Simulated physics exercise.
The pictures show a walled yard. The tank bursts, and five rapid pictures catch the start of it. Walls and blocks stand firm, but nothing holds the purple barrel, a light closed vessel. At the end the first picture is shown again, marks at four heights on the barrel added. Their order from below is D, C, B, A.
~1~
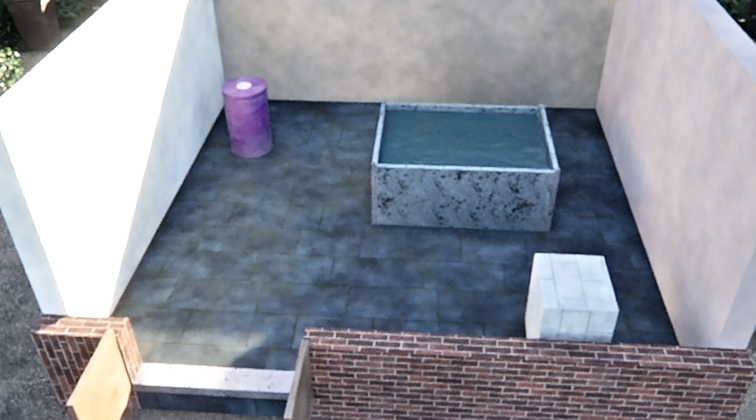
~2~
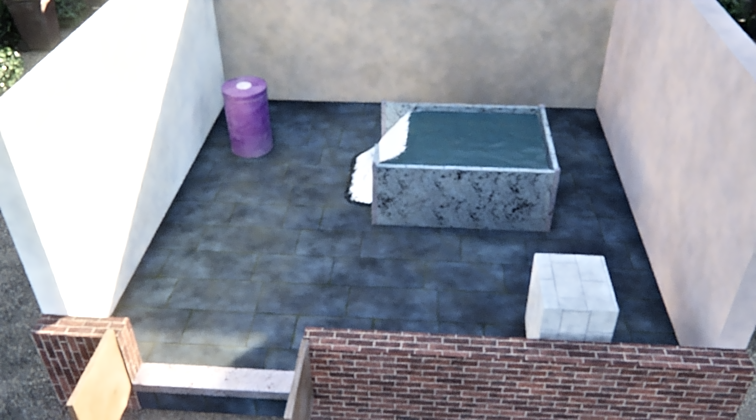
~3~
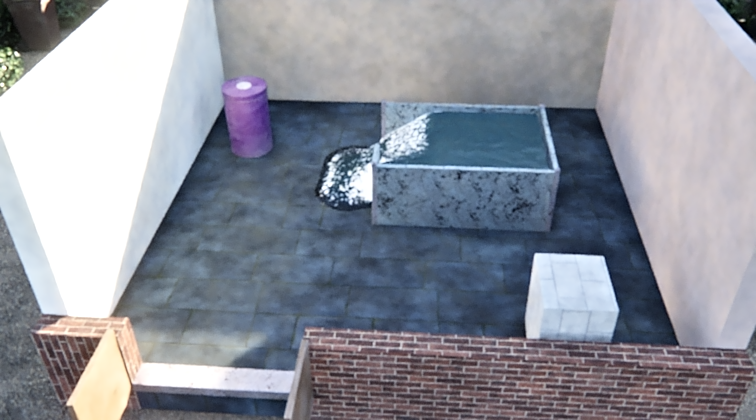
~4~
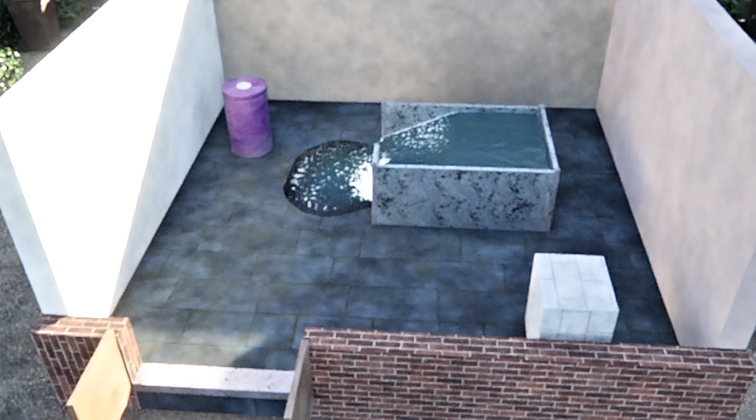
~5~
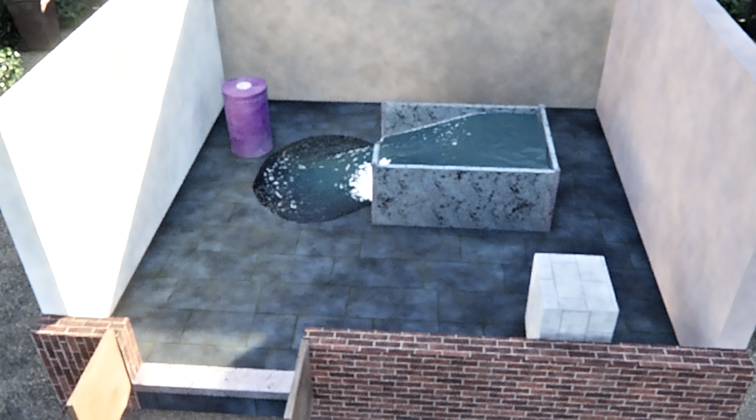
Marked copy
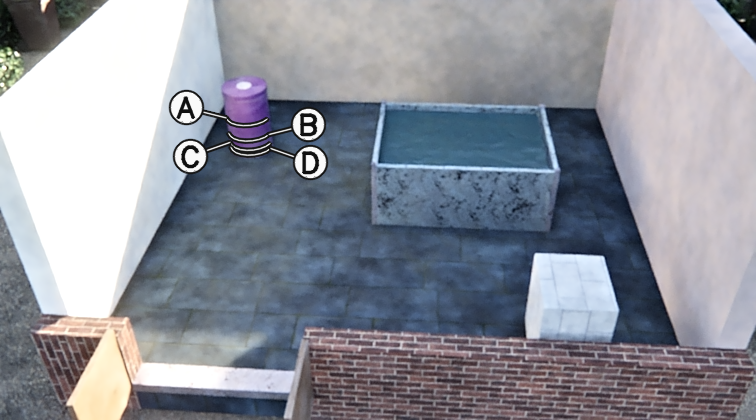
A speckled grey stone tank brimming with dark water stands toward the back of a walled yard, seen from above by a still camera. A purple barrel stands at the back left on dark paving, a pale block sits at the front right, and a low brick wall with an open gate runs along the front. Water pours from the tank's left side, foaming white, and spreads leftward across the paving in a widening rounded pool.
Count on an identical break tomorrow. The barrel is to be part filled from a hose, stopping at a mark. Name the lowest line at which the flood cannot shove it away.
Choose A.
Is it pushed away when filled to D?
Yes.
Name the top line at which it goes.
Here it is line B.
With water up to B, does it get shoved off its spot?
Yes, that goes wrong.
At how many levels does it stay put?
One of them.
On the marked copy, A at (243, 125); B at (245, 141); C at (246, 150); D at (247, 155); from the bottom up D, C, B, A.
With A, it does not move.
With B, it is pushed about its own width away.
With C, it is pushed about 4 times its own width away.
With D, it is pushed about 6 times its own width away.
